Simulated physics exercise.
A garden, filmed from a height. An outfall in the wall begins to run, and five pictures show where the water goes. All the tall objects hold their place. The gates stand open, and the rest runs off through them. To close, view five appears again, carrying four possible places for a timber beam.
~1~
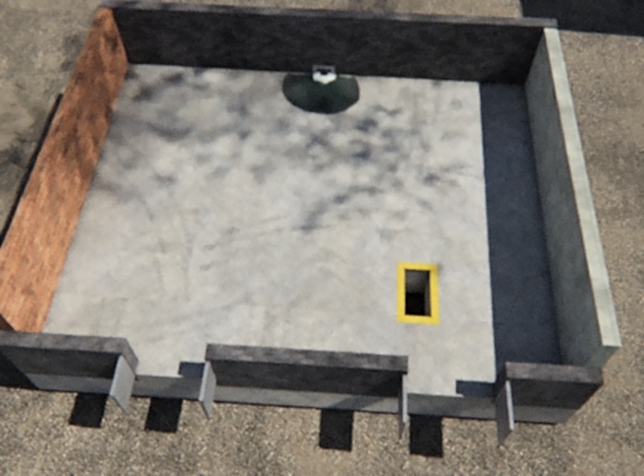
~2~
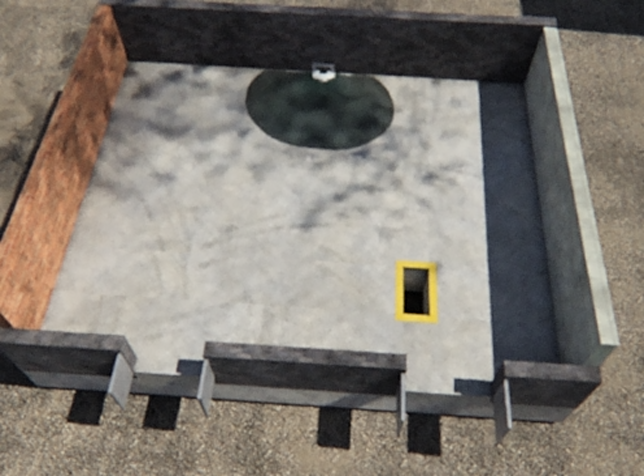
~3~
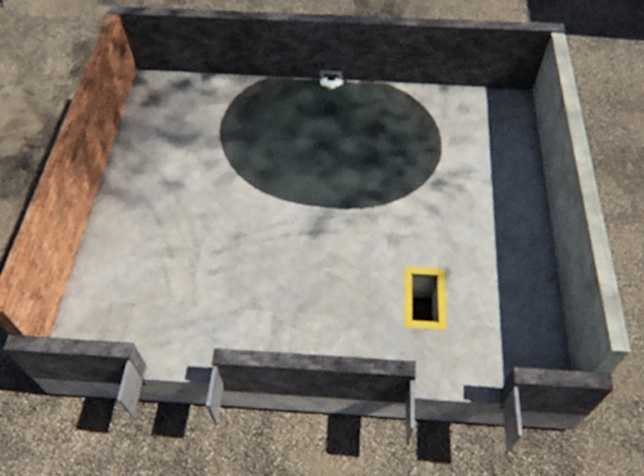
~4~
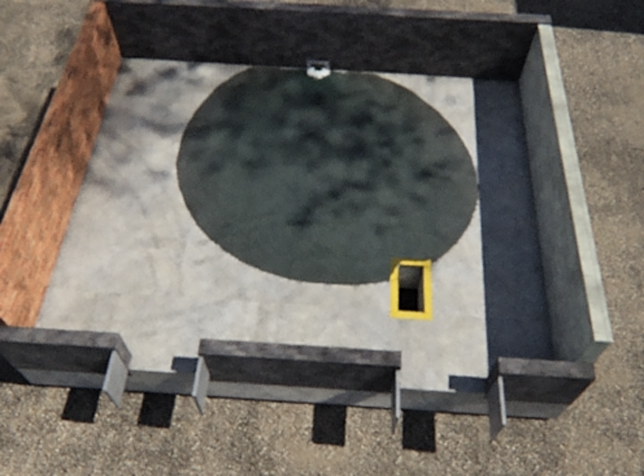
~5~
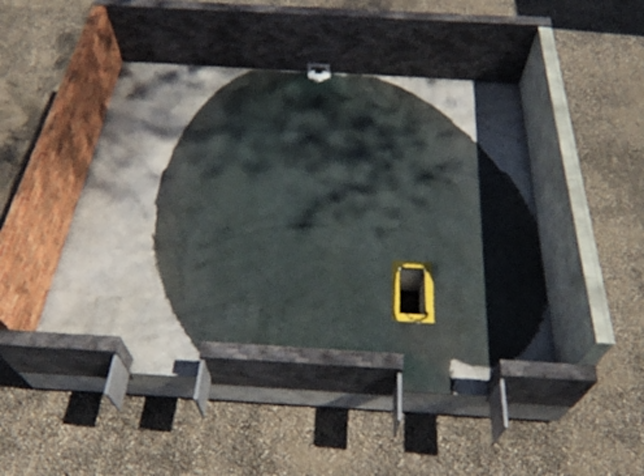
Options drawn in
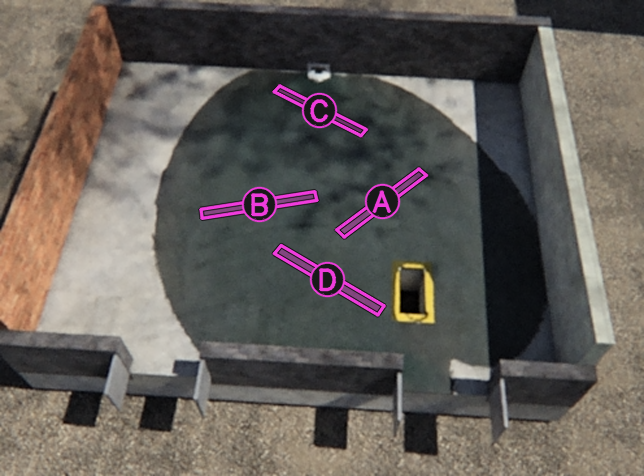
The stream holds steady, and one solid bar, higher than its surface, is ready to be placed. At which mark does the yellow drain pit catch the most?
Choose D.
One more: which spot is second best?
B.
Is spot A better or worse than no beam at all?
Worse.
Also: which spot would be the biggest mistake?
Spot A.
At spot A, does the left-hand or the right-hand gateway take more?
The right gate.
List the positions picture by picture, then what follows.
In the first frame, outfall at (324, 71); yellow drain pit at (418, 292); open gate at (448, 381); open gate at (177, 363); front seen at (351, 105), 3 % of the ground wet; yellow drain pit still dry.
In the second frame, front seen at (313, 147), 9 % of the ground wet; yellow drain pit still dry.
In the third frame, front seen at (411, 191), 21 % of the ground wet; yellow drain pit still dry.
In the fourth frame, front seen at (344, 281), 39 % of the ground wet; yellow drain pit still dry.
In the fifth frame, front seen at (528, 334), 61 % of the ground wet; yellow drain pit taking water.
On the marked copy, A from (340, 233) to (422, 172); B from (201, 213) to (315, 196); C from (277, 88) to (363, 132); D from (277, 249) to (380, 310).
With A, about 8 % of the stream goes into the yellow drain pit, about 92 % out by the gates.
With B, about 24 % of the stream goes into the yellow drain pit, about 75 % out by the gates.
With C, about 16 % of the stream goes into the yellow drain pit, about 84 % out by the gates.
With D, about 43 % of the stream goes into the yellow drain pit, about 57 % out by the gates.
